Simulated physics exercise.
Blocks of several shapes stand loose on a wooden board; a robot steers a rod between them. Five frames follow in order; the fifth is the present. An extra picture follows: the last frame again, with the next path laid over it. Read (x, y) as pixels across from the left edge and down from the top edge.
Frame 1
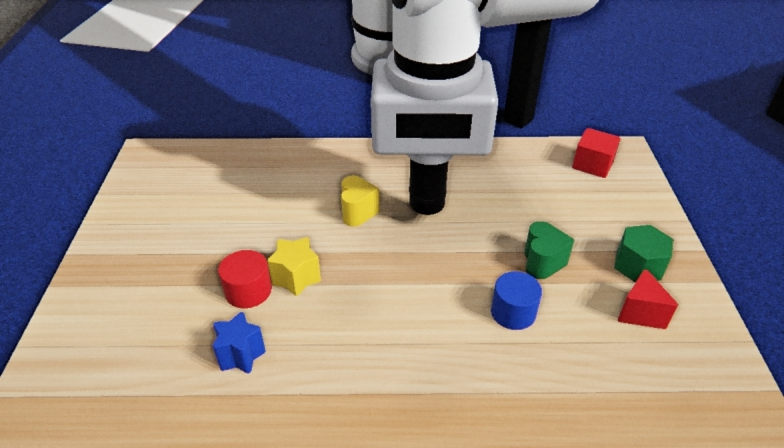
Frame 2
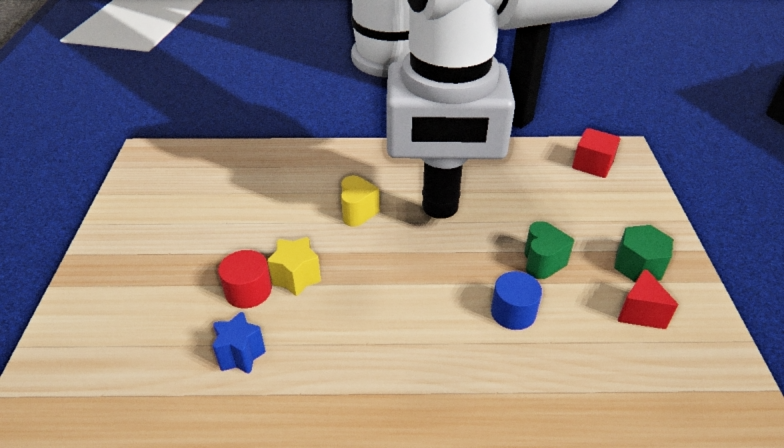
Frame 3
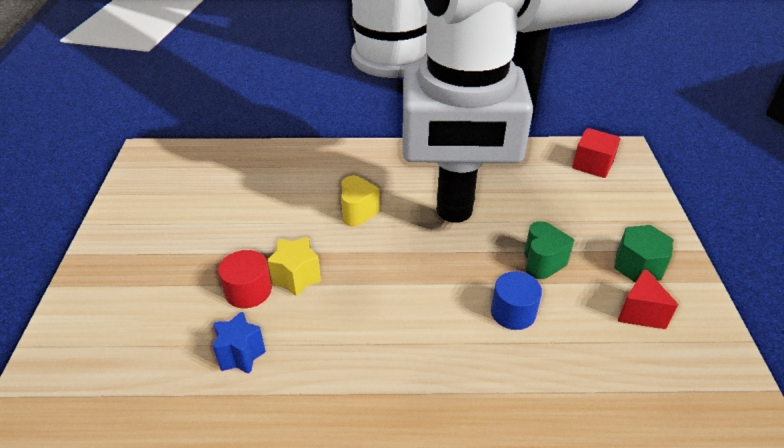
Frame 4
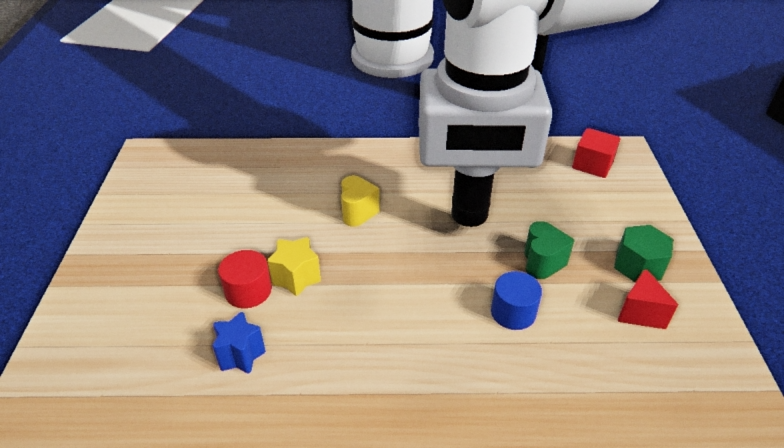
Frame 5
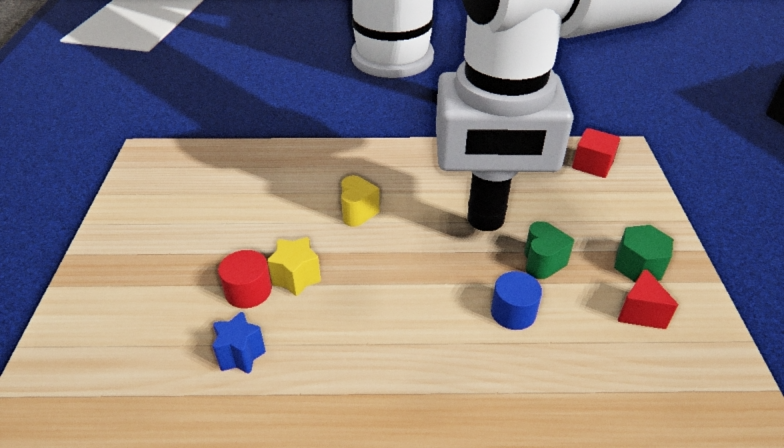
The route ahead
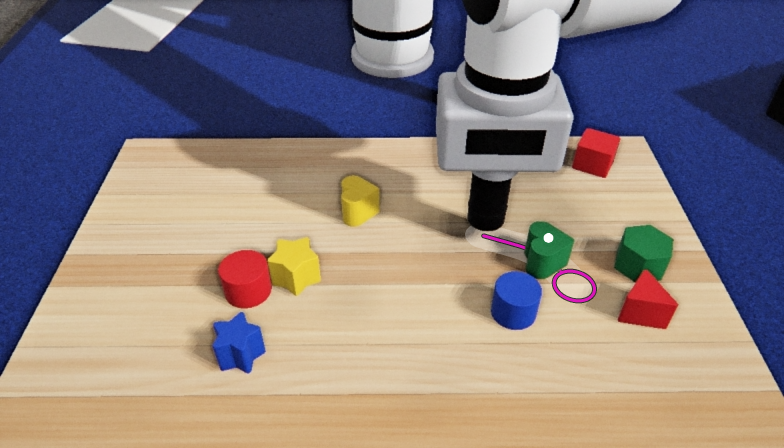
On a wooden board scattered with red, yellow, green and blue blocks, a robot arm moves a black rod steadily to the right and slightly toward the viewer, nearing the green heart, while all the blocks stay still.
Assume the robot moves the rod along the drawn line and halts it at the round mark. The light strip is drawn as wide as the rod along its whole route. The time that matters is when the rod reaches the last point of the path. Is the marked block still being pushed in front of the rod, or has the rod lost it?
The rod still drives it.
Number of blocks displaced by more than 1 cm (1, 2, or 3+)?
Blocks moved: One.
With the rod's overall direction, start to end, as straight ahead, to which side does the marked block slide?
It moves right.
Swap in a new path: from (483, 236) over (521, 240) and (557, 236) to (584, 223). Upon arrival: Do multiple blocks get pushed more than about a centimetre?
No, that is not what happens.
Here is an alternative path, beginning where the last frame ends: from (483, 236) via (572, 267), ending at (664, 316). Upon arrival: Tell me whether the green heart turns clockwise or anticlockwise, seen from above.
It spins with the clock.
The drawn path runs from (483, 236) over (518, 246) and (550, 261) to (574, 286); the dot is on the green heart.
What follows on the original path. One third of the way, rod at (521, 230); green heart at (557, 242).
Two thirds of the way, rod at (555, 246); green heart at (585, 258), turned 45° clockwise.
At the end, rod at (579, 270); green heart at (612, 283), turned 45° clockwise; green six-sided block not moved; red triangular piece at (654, 292), turned 15° anticlockwise.
